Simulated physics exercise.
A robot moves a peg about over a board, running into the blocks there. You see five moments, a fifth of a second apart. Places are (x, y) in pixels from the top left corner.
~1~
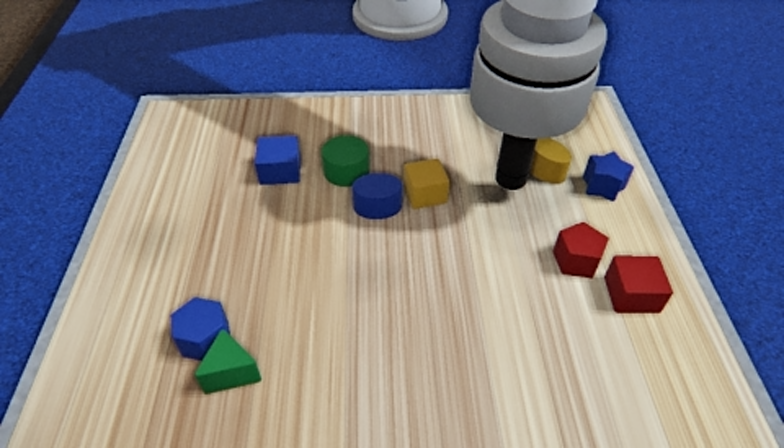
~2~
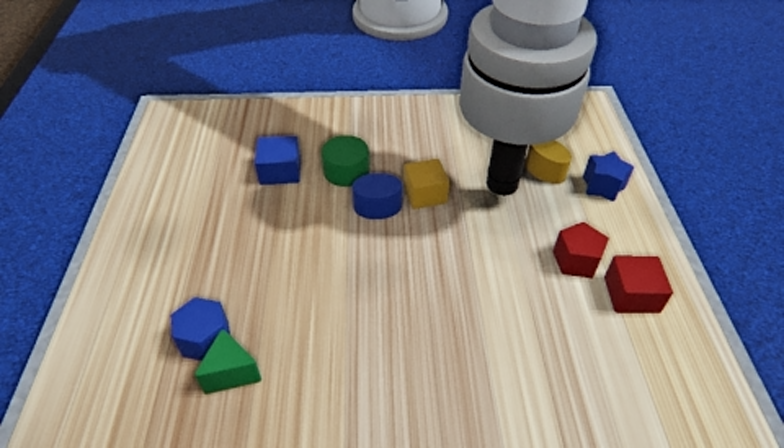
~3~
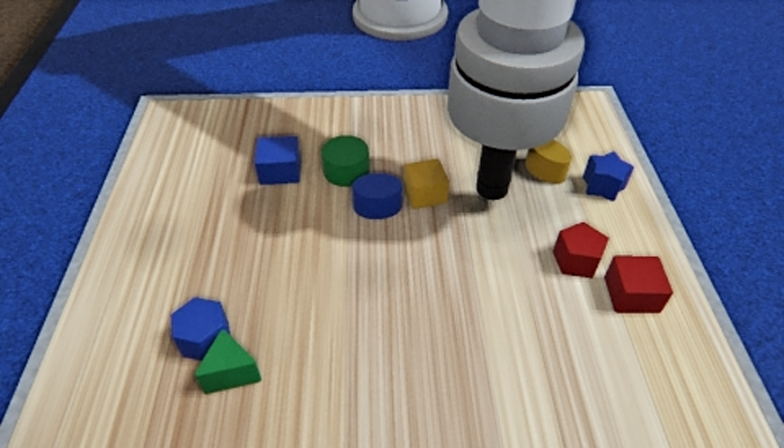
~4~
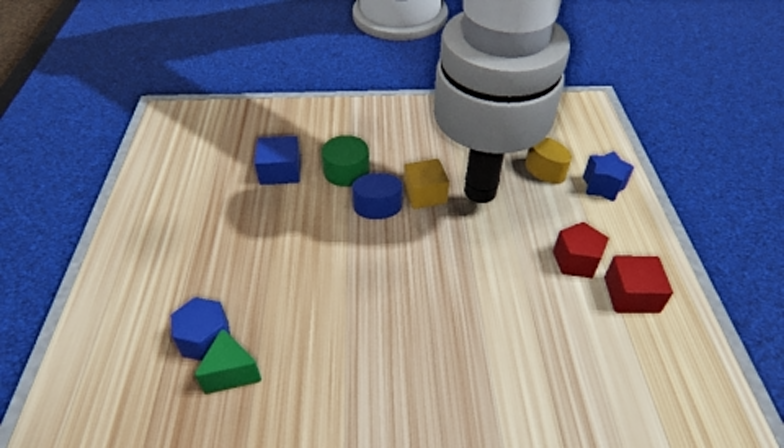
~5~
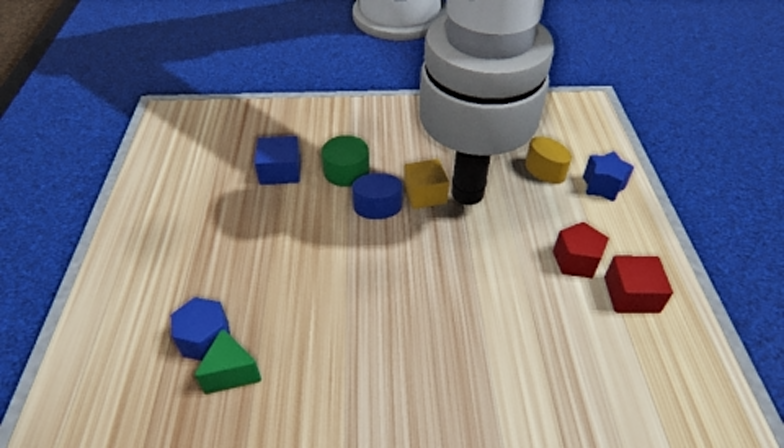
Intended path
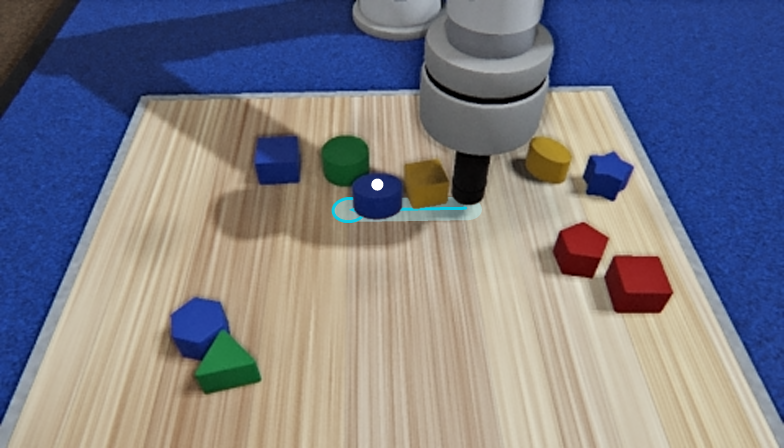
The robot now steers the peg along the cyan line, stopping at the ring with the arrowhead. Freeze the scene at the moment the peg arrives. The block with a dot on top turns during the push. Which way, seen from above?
Seen from above, its turn is counter-clockwise.
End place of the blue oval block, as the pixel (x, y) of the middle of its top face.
Pixel (314, 179).
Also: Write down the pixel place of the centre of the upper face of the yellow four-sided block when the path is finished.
It is going to be at (388, 162).
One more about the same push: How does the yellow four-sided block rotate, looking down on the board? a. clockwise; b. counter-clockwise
That would be a.
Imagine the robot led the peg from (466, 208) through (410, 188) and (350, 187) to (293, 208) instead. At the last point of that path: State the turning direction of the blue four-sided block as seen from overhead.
Looking down on the board, it turns counter-clockwise.
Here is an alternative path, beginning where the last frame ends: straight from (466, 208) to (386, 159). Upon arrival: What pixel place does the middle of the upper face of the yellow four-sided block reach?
Expect it around (362, 153).
The drawn path runs in a line from (466, 208) to (349, 210); the dot is on the blue oval block.
What follows on the original path. One third of the way, peg (426, 195); blue oval block (359, 182), turned 35° anticlockwise; yellow four-sided block (402, 164), turned 35° clockwise.
Two thirds of the way, peg (387, 196); blue oval block (352, 182), turned 45° anticlockwise; yellow four-sided block (389, 162), turned 85° clockwise.
At the end, peg (348, 196); green round block not moved; blue oval block (314, 179), turned 35° anticlockwise; yellow four-sided block (388, 162), turned 90° clockwise.
